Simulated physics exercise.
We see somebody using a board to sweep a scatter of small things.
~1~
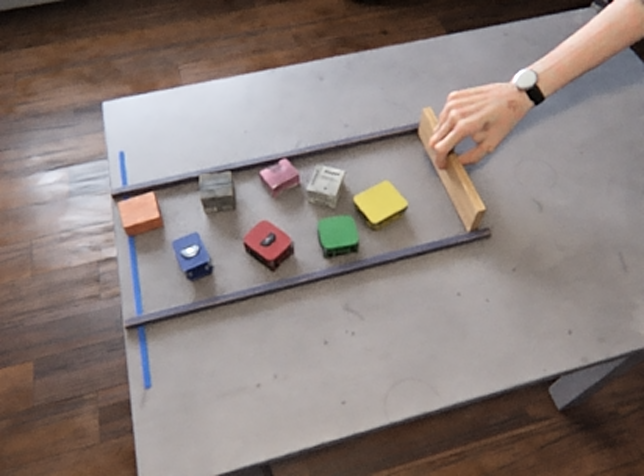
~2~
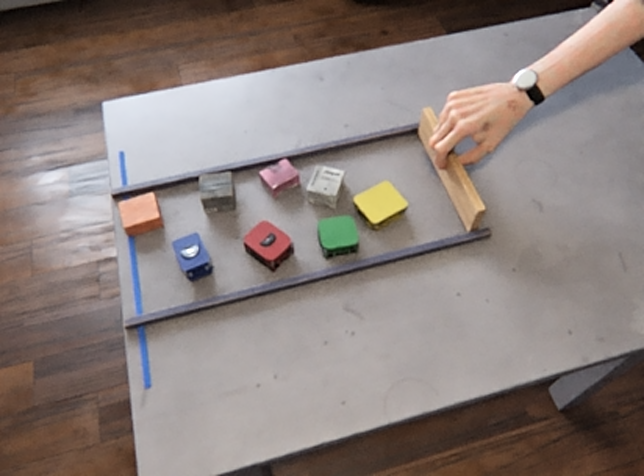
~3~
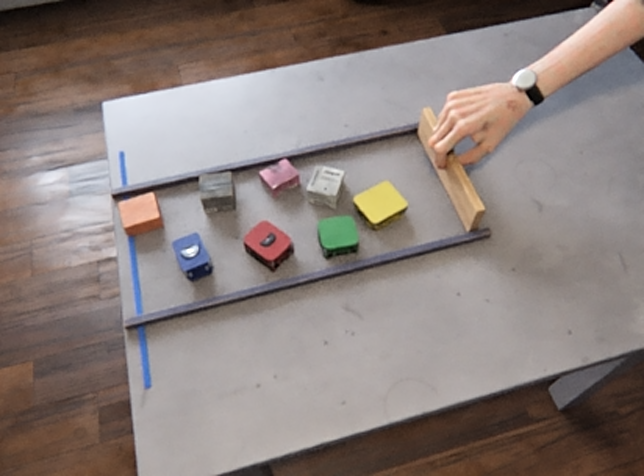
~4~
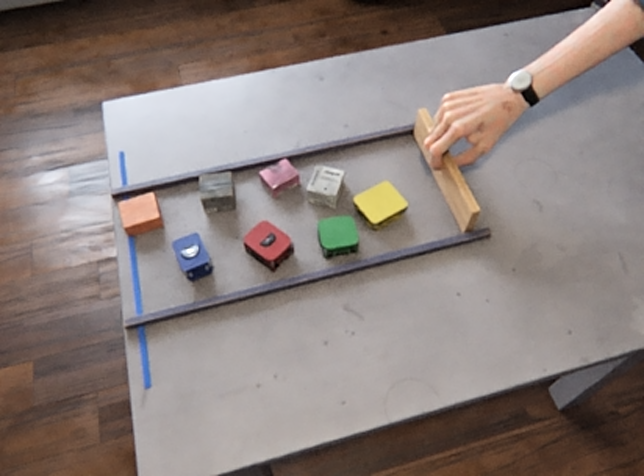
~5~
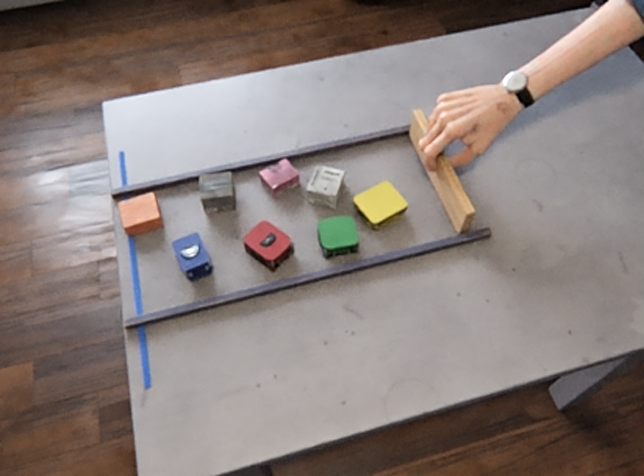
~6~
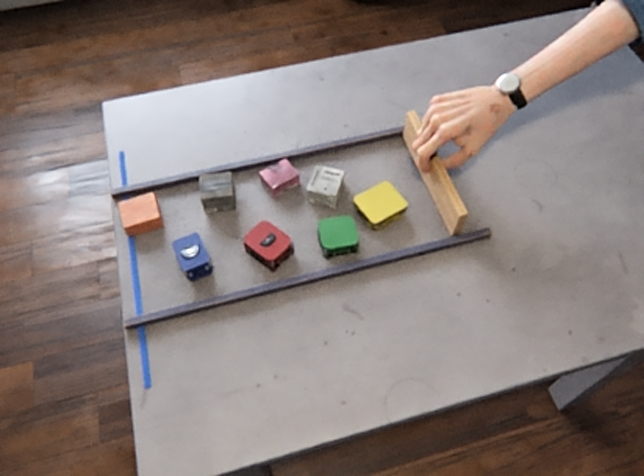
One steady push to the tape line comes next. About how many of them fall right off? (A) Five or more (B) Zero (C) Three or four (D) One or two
Option A: Five or more.
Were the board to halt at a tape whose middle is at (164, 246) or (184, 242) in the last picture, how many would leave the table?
Down on the floor: 4 and 2.
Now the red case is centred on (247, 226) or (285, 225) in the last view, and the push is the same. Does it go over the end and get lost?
Goes off the end, then goes off the end.
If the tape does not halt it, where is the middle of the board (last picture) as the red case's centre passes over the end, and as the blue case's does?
The middle is at (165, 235) when it's the red case, and at (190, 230) when it's the blue case.
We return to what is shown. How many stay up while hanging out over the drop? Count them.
Number: 1.
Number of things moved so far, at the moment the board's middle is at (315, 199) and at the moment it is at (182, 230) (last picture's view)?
Respectively 5 and 8.
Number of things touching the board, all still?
In total, 1.
Early on, none off yet; orange block at rest near (141, 215); blue case at rest near (193, 257); grey box at rest near (218, 192).
Finally, the number that fall off is five or more; lost, yellow case, white box, pink box, red case, grey box, blue case and orange block.
